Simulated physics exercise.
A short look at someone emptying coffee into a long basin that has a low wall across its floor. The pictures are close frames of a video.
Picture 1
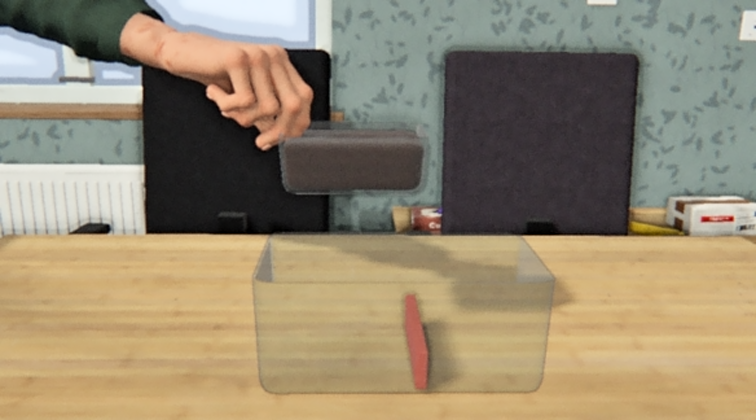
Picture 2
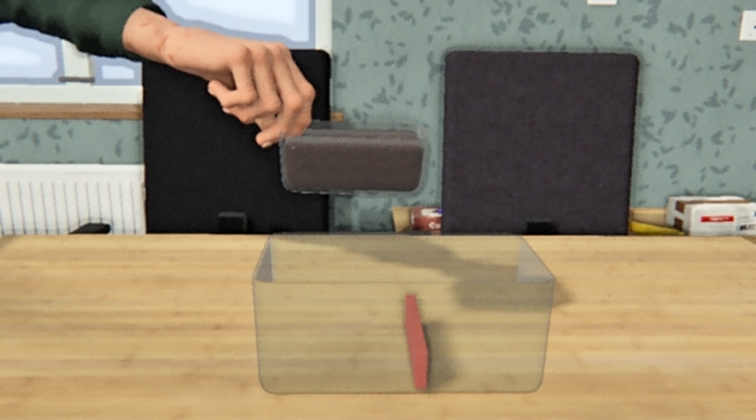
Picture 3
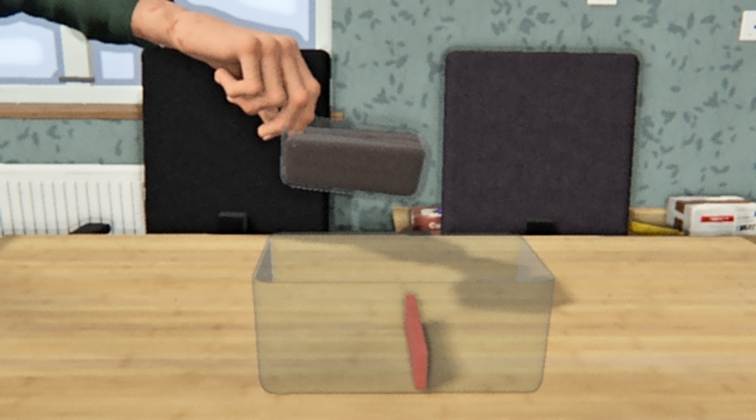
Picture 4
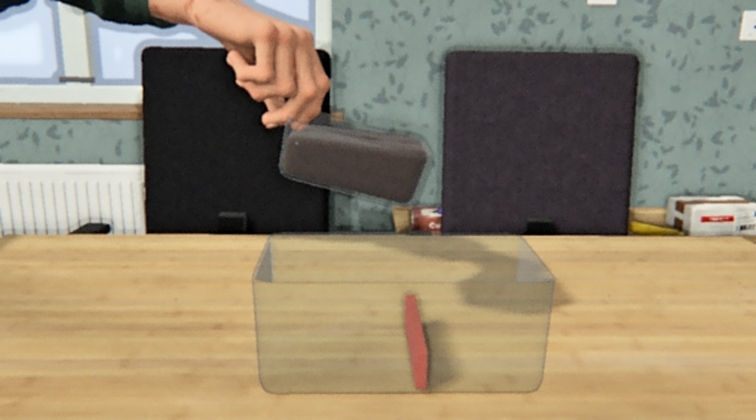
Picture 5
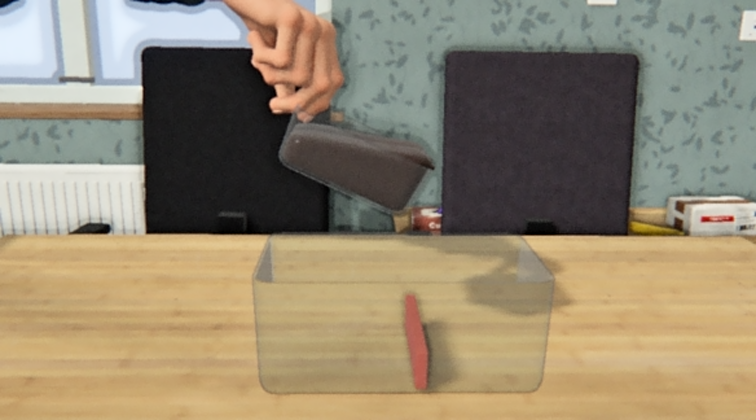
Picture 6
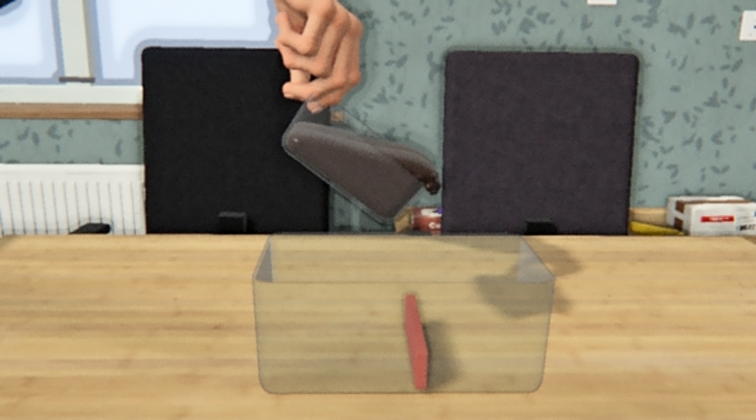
At a wooden table, a hand tilting a dark container rightward above a clear basin with a low red wall across its floor.
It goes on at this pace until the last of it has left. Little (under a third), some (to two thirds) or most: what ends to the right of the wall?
The share right of the wall is above two thirds.
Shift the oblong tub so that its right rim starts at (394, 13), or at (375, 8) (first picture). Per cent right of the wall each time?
Roughly 65 per cent, and 65 per cent.
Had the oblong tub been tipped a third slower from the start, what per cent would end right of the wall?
About 80 per cent.
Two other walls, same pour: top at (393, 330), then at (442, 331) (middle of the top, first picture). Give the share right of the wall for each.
Near 75 % and 50 %.
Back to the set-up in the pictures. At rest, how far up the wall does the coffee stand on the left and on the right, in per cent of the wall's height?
Left about 10, right about 60.
A moment on, the oblong tub is tipped right over and 5 per cent is still to pour, 3 is left of the wall and 78 right of it.
Next, the oblong tub is tipped right over and 0 per cent is still to pour, 15 is left of the wall and 74 right of it.
Then the oblong tub is tipped right over and 0 per cent is still to pour, 19 is left of the wall and 78 right of it.
Later the oblong tub is tipped right over and 0 per cent is still to pour, 23 is left of the wall and 74 right of it.
At rest 23 per cent lies left of the wall, 74 right of it and 3 outside.
